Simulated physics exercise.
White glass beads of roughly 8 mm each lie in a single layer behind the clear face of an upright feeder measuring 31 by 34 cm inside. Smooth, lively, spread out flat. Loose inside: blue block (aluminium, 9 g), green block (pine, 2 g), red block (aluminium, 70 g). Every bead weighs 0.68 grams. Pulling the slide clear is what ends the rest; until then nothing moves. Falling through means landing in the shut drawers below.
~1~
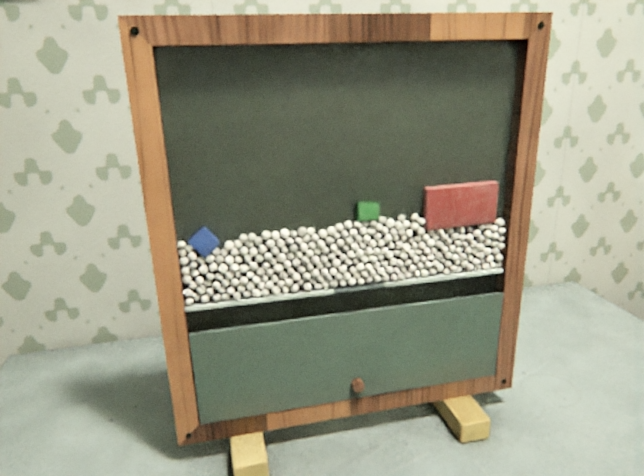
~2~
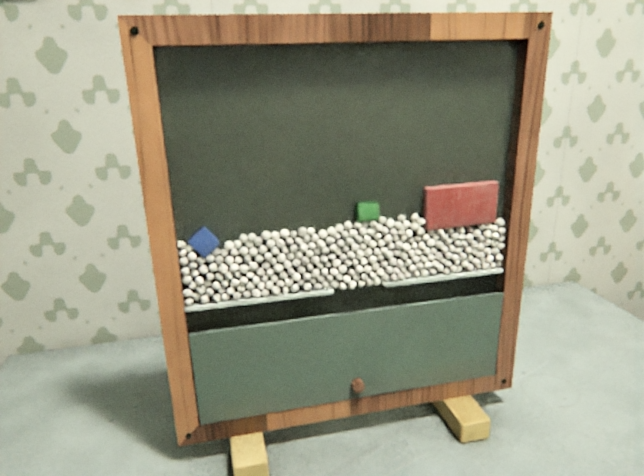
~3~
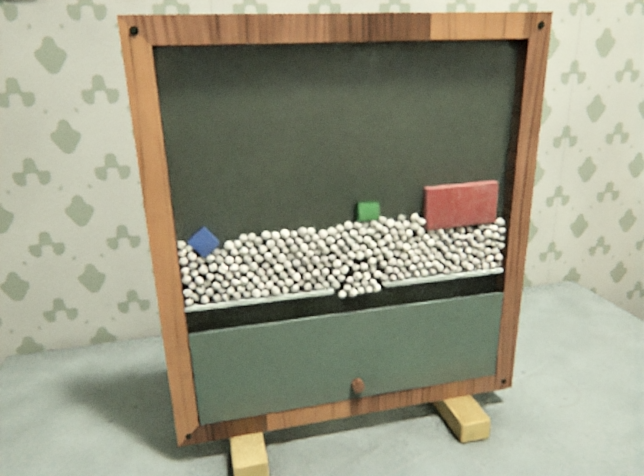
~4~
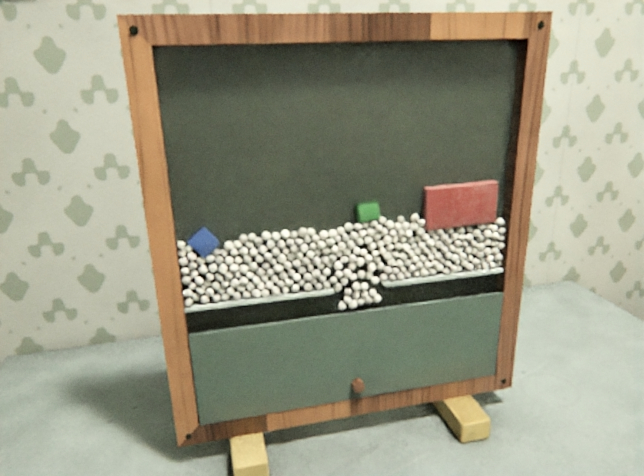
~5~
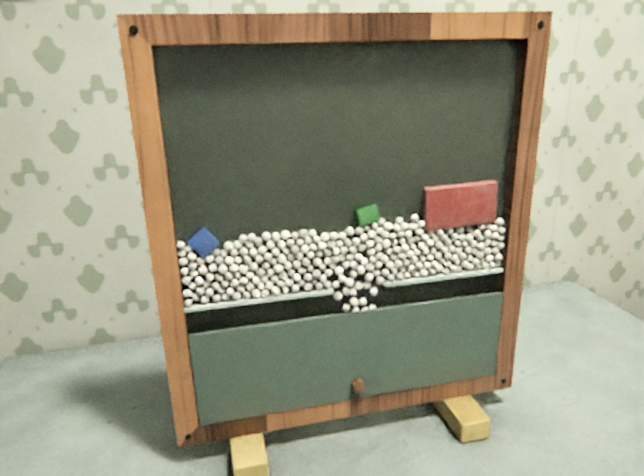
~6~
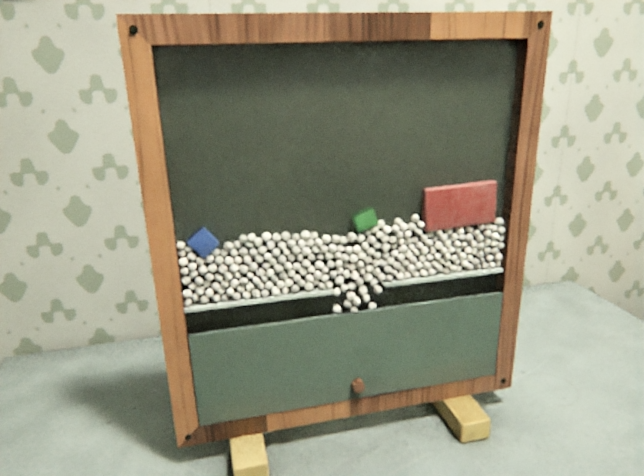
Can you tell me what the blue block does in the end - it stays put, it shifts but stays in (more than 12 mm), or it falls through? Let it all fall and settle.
In the end it keeps its spot.
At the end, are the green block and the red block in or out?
Green block gone, red block still there.
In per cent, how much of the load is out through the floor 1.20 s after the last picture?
That would be around 50 per cent.
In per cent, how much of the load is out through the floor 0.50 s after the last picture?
Around 50 %.
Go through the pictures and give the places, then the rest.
The first frame shows about 290 beads; load centre (351, 255); blue block (204, 242) tilted 38°; green block (367, 211); red block (460, 205); slide (328, 290) to (388, 283).
The second frame shows load centre (351, 255); 0 out.
The third frame shows load centre (351, 255); 5 out.
The fourth frame shows load centre (352, 258); 11 out.
The fifth frame shows load centre (350, 258); 16 out.
The sixth frame shows load centre (354, 259); 22 out; blue block (203, 242) tilted 38°; green block (365, 220) tilted 20°; red block (459, 206).
Then, 0.15 s later than the last picture, 25 % are out; blue block moved 0.0 cm tilted 37°; green block moved 3.9 cm tilted 65°; red block moved 0.9 cm tilted 8°.
Then, 0.50 s later than the last picture, 50 % are out; blue block moved 0.2 cm tilted 36°; green block below the floor; red block moved 7.4 cm tilted 11°.
Then, 1.20 s later than the last picture, 50 % are out; blue block moved 0.6 cm tilted 40°; green block below the floor; red block moved 10.6 cm tilted 43°.
All still 1.4 s after it, 50 % are out; blue block moved 0.6 cm tilted 40°; green block below the floor; red block moved 10.6 cm tilted 43°.
